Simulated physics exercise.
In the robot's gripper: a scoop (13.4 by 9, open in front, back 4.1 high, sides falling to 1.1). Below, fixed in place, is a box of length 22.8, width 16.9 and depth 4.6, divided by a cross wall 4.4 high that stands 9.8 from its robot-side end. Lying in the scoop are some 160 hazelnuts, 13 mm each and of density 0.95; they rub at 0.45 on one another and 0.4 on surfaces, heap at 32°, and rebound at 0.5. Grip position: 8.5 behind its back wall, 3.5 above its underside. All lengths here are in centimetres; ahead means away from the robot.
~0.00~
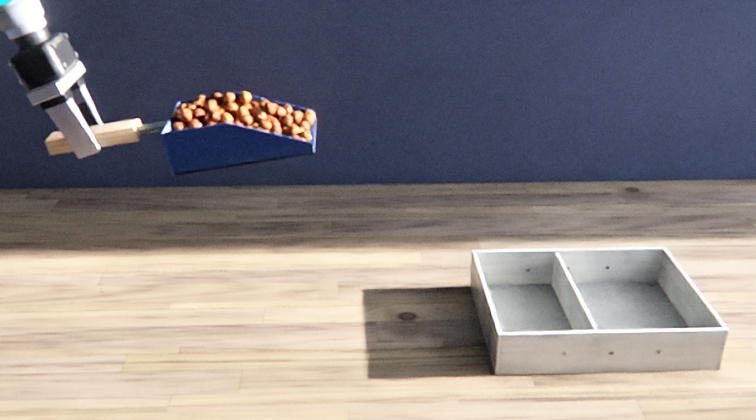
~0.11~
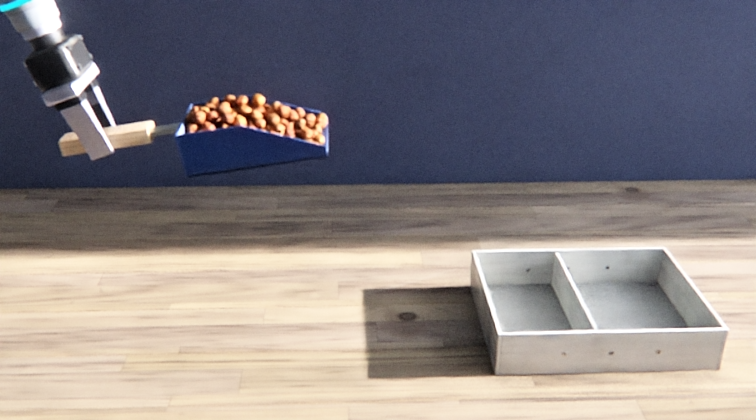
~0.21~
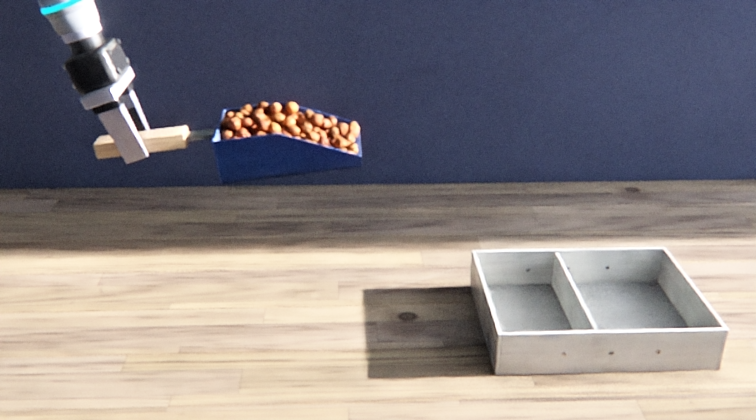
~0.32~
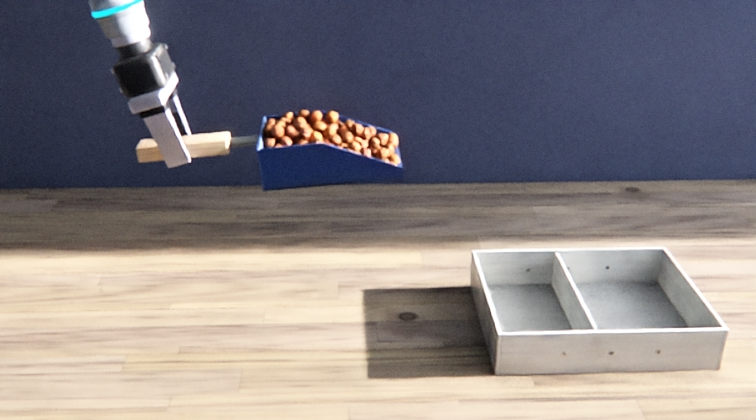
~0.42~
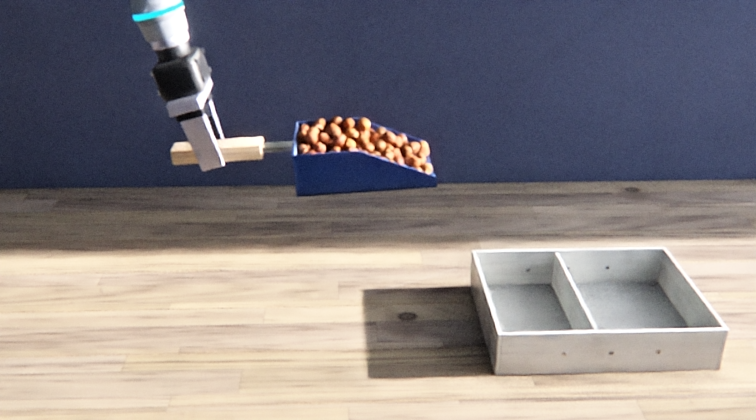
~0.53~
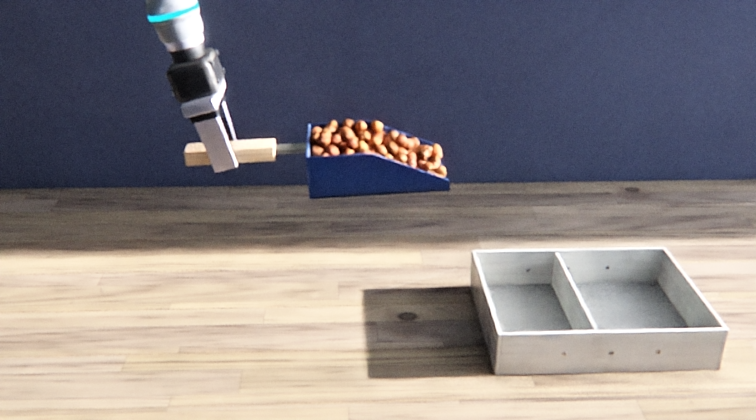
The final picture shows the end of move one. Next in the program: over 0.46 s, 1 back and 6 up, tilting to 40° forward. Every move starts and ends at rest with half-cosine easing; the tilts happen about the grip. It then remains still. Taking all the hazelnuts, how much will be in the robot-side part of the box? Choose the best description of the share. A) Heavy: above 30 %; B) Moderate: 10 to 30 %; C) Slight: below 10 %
C.
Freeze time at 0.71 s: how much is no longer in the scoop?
Around 0 percent at that moment.
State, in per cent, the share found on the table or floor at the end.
Near 100 in a hundred.
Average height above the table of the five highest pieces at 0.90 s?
Around 20 cm, I reckon.
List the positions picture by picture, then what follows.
The scoop floor at (235, 145), tilted 9° backward; upper third of the load around (224, 115), from x 175 to 310, top at y 100; 162 on the scoop, in the first picture.
The scoop floor at (248, 148), tilted 8° backward; upper third of the load around (237, 118), from x 190 to 320, top at y 100, in the second picture.
The scoop floor at (281, 155), tilted 7° backward; upper third of the load around (268, 124), from x 225 to 355, top at y 110, in the third picture.
The scoop floor at (321, 163), tilted 5° backward; upper third of the load around (305, 133), from x 270 to 395, top at y 115, in the fourth picture.
The scoop floor at (353, 170), tilted 4° backward; upper third of the load around (337, 140), from x 305 to 425, top at y 125, in the fifth picture.
The scoop floor at (365, 173), tilted 3° backward; upper third of the load around (350, 142), from x 315 to 440, top at y 125; 162 on the scoop, in the sixth picture.
After 0.71 s, tilted 12° forward, highest piece 22 above the table; 161 on the scoop, 1 in flight or on a rim.
After 0.90 s, tilted 36° forward, highest piece 20 above the table; 129 on the scoop, 8 on the table or floor, 25 in flight or on a rim.
After 1.19 s, tilted 40° forward, highest piece 11 above the table; 137 on the table or floor, 25 in flight or on a rim.
After 2.24 s, tilted 40° forward, highest piece 2 above the table; 162 on the table or floor.
In the end, 162 on the table or floor. That is 0 % in the robot-side part of the box.
